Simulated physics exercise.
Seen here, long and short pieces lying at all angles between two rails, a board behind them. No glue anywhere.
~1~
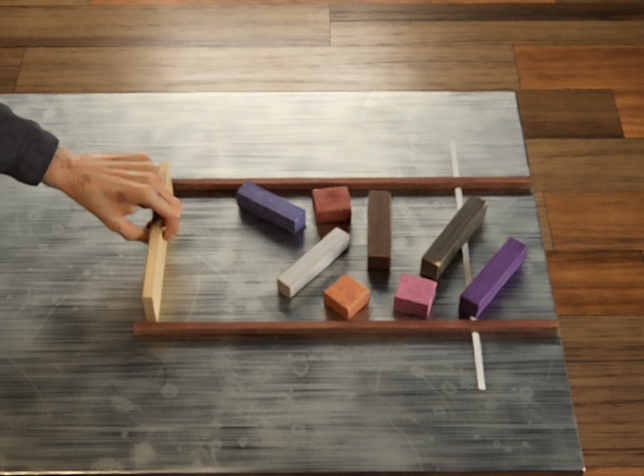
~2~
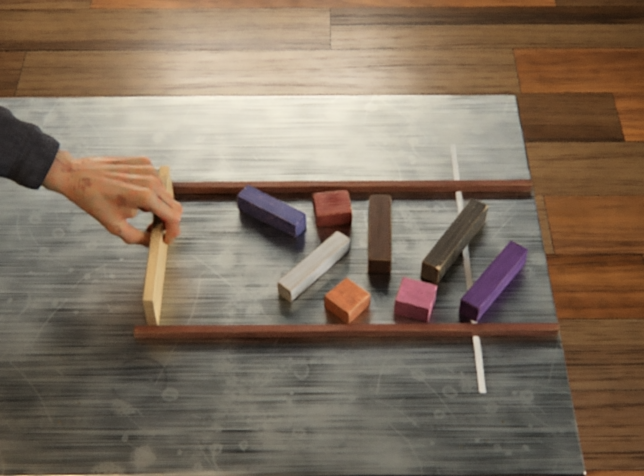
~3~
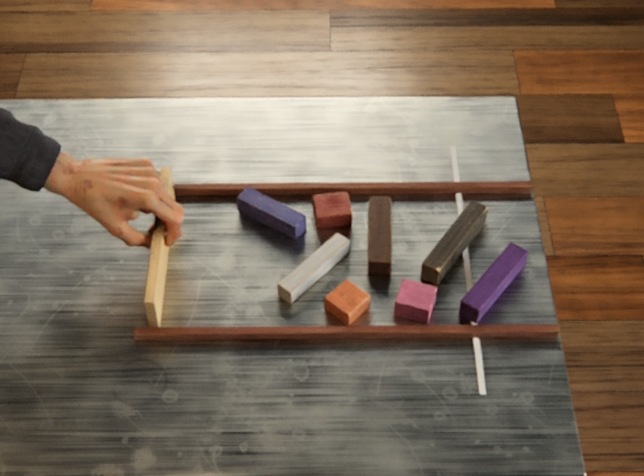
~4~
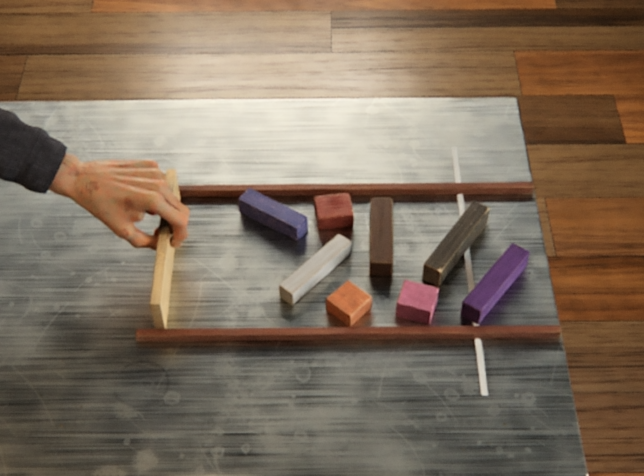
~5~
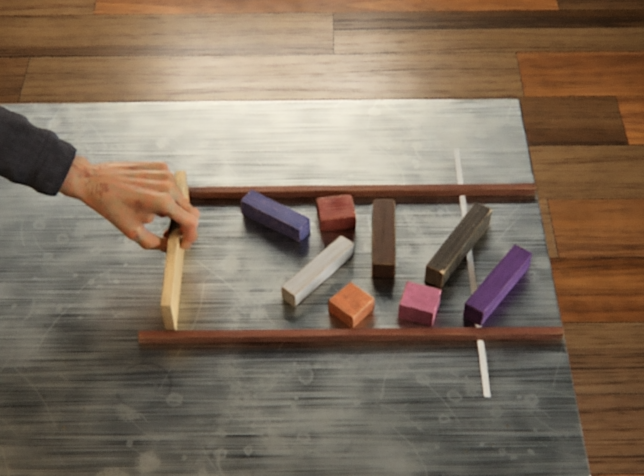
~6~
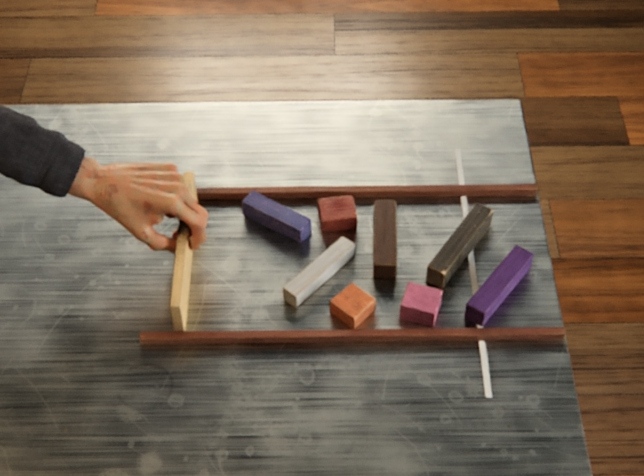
The footage shows a hand holding a light wooden board upright between two rails and moving it slightly to the right, while the colored blocks and bars lying at various angles beyond it stay in place.
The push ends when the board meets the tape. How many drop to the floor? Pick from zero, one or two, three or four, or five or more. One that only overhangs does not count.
In the end the number that fall off is one or two.
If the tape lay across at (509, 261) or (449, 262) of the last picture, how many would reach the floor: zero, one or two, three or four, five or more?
The falls would be three or four; none at all.
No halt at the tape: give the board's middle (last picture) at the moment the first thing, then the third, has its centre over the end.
Its middle is around (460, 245) and later (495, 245).
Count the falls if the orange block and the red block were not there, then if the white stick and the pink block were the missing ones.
It would be 0 and 0.
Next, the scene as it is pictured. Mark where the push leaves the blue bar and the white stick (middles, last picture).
The blue bar stops around (478, 227); the white stick around (498, 264).
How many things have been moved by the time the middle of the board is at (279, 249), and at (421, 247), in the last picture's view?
1 and 8.
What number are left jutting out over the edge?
The number is 2.
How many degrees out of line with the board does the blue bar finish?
About 0°.
Early on, none off yet; purple bar at rest near (499, 285); black bar at rest near (460, 245); pink block at rest near (421, 304).
A while later, none off yet; purple bar at rest near (500, 285); black bar moving near (467, 247); pink block travelled about its own width near (446, 306).
Finally, the number that fall off is one or two; lost, purple bar.
